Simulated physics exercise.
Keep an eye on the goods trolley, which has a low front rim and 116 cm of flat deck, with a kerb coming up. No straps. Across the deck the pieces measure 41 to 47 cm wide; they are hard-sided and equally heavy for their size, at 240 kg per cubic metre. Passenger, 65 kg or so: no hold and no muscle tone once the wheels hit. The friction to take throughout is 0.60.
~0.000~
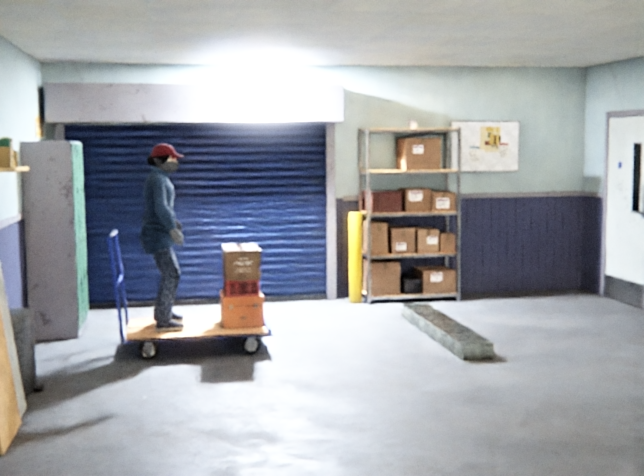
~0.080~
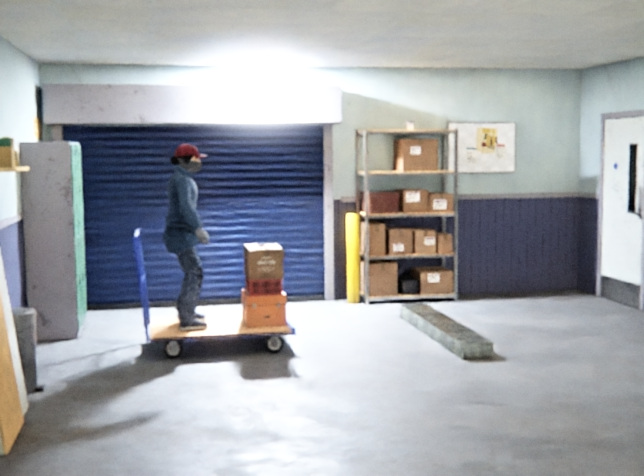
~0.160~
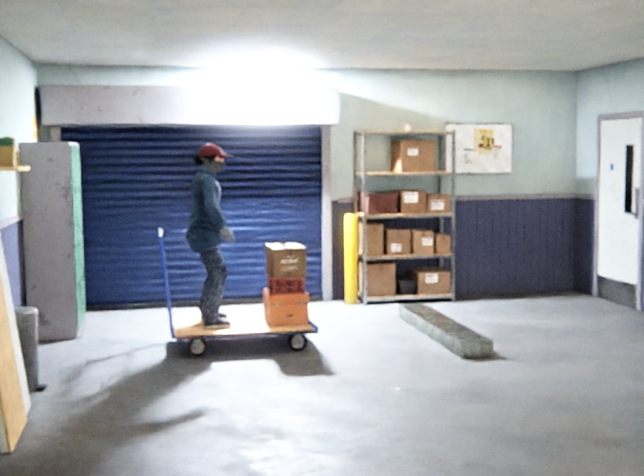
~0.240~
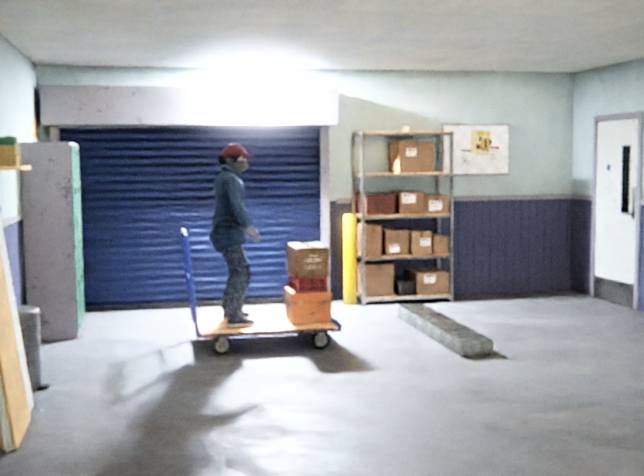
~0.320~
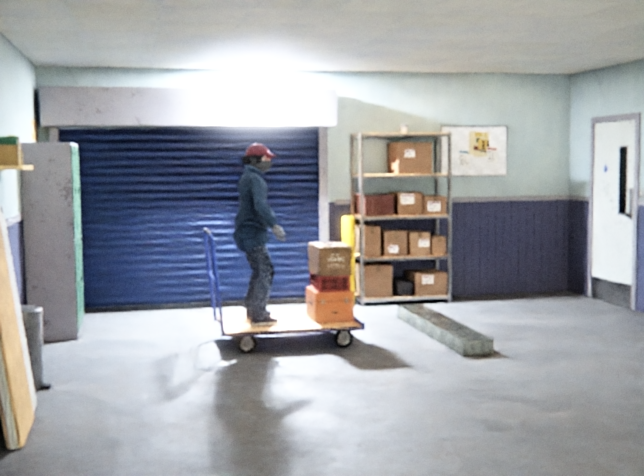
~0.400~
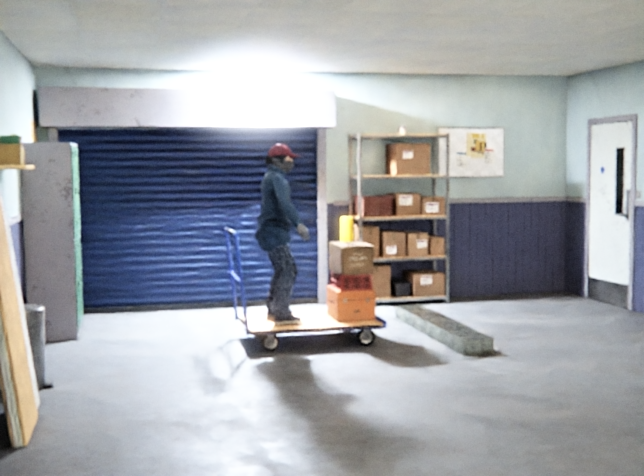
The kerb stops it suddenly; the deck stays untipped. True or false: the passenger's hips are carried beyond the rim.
True.
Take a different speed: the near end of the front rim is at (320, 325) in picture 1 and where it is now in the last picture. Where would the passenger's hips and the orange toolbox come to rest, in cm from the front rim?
Hips 60 behind, orange 20 behind.
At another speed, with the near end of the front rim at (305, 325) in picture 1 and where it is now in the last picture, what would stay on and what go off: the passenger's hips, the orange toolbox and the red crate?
Hips - kept, orange - kept, red - dropped.
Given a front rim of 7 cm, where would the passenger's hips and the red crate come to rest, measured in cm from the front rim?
Both clear the rim - hips by 50 cm, red by 80 cm.
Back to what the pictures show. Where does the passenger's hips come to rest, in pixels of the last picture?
End point: About (458, 312) px.
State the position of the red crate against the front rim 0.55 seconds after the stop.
About 50 cm past the rim.
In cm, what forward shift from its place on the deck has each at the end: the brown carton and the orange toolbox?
Ahead by: Brown 125, orange 35 (cm).
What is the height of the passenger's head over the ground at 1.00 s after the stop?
Height: Approx. 20 cm.
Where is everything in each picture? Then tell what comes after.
The first frame shows hips (157, 235), red crate (241, 285), rim corner (270, 332); 0 cm covered, 157 to go.
The second frame shows hips (180, 235), red crate (263, 284), rim corner (294, 331); 20 cm covered, 137 to go.
The third frame shows hips (204, 234), red crate (286, 283), rim corner (317, 329); 39 cm covered, 118 to go.
The fourth frame shows hips (227, 233), red crate (308, 282), rim corner (340, 327); 59 cm covered, 98 to go.
The fifth frame shows hips (250, 233), red crate (330, 281), rim corner (363, 326); 78 cm covered, 79 to go.
The sixth frame shows hips (273, 232), red crate (351, 280), rim corner (385, 324); 98 cm covered, 59 to go. Speed about 2.4 m/s.
Impact comes at 0.64 s.
After 0.89 s the passenger's hips are 43 cm behind the rim, near (390, 245) in the last picture's view.
After 1.19 s the passenger's hips are 10 cm behind the rim, near (425, 271) in the last picture's view.
After 1.64 s the passenger's hips are 21 cm past the rim, near (456, 280) in the last picture's view.
Final state at 3.5 s, past the rim, brown carton, orange toolbox, red crate and the passenger's hips; nothing is left behind it.
